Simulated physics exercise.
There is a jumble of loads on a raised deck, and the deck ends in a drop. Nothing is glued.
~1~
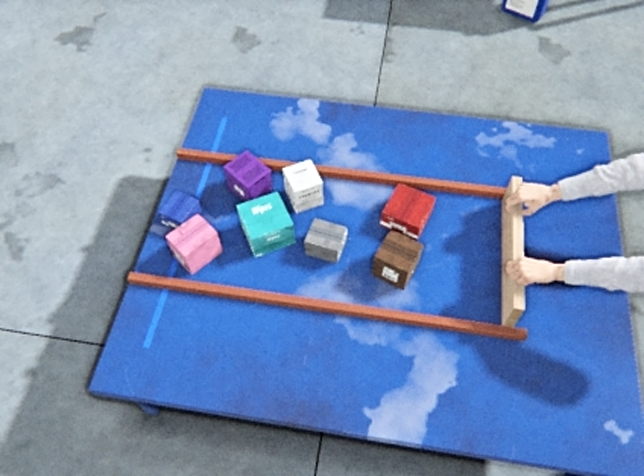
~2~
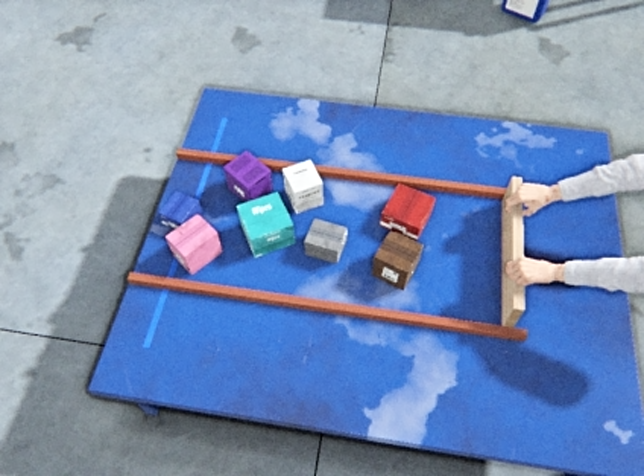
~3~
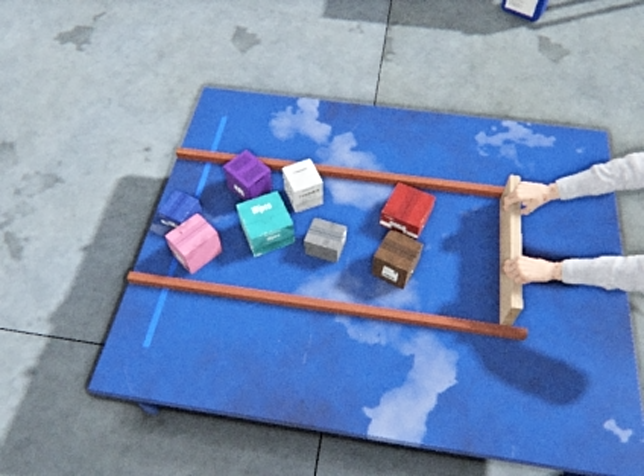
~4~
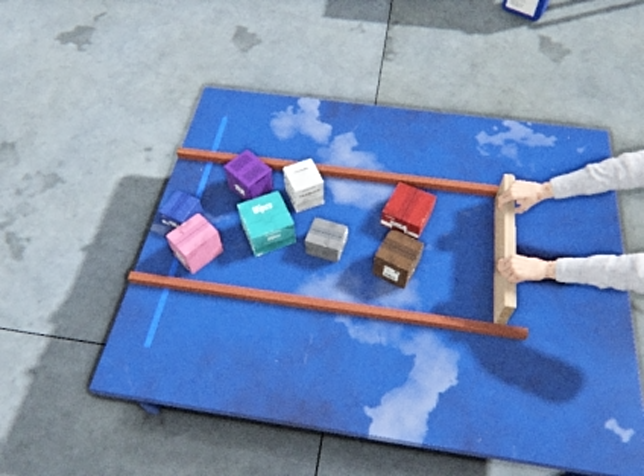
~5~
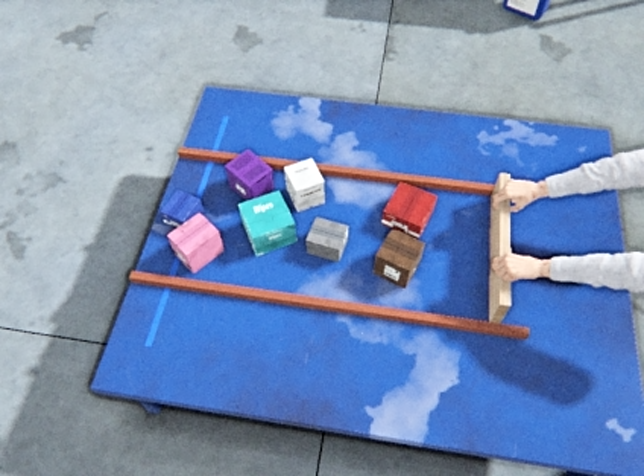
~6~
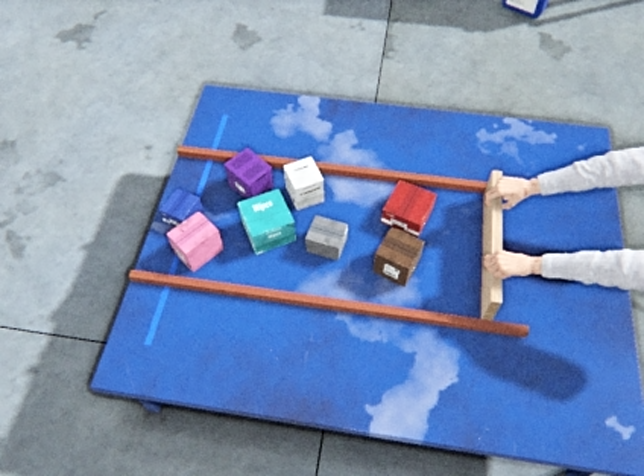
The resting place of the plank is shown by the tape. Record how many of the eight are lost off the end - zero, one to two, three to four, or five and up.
I reckon the ones pushed off reach five at the very least.
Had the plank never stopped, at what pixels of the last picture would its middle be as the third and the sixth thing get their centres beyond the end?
At (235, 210) for the third, at (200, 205) for the sixth.
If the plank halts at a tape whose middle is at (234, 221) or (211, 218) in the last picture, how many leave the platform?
Respectively 3 and 3.
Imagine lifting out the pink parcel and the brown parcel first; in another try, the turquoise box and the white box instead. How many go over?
Tally of falls: 4 for the first try, 4 for the second.
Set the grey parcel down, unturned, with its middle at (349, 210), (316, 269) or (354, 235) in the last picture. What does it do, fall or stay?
The grey parcel is lost; falls; holds on.
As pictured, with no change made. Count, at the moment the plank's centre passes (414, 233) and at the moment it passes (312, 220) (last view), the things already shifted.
Up to then 2, and up to the other point 6.
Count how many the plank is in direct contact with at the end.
2 in contact.
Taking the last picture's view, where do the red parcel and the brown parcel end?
Final positions - red parcel around (179, 184), brown parcel around (162, 232).
Early on, none off yet; blue parcel at rest near (182, 210); pink parcel at rest near (196, 242); purple tote at rest near (250, 177).
A while later, none off yet; blue parcel travelled a little near (170, 205); pink parcel at rest near (194, 243); purple tote travelled about its own width near (212, 167).
Finally, the number that fall off is five or more; lost, grey parcel, white box, turquoise box, purple tote, pink parcel and blue parcel.
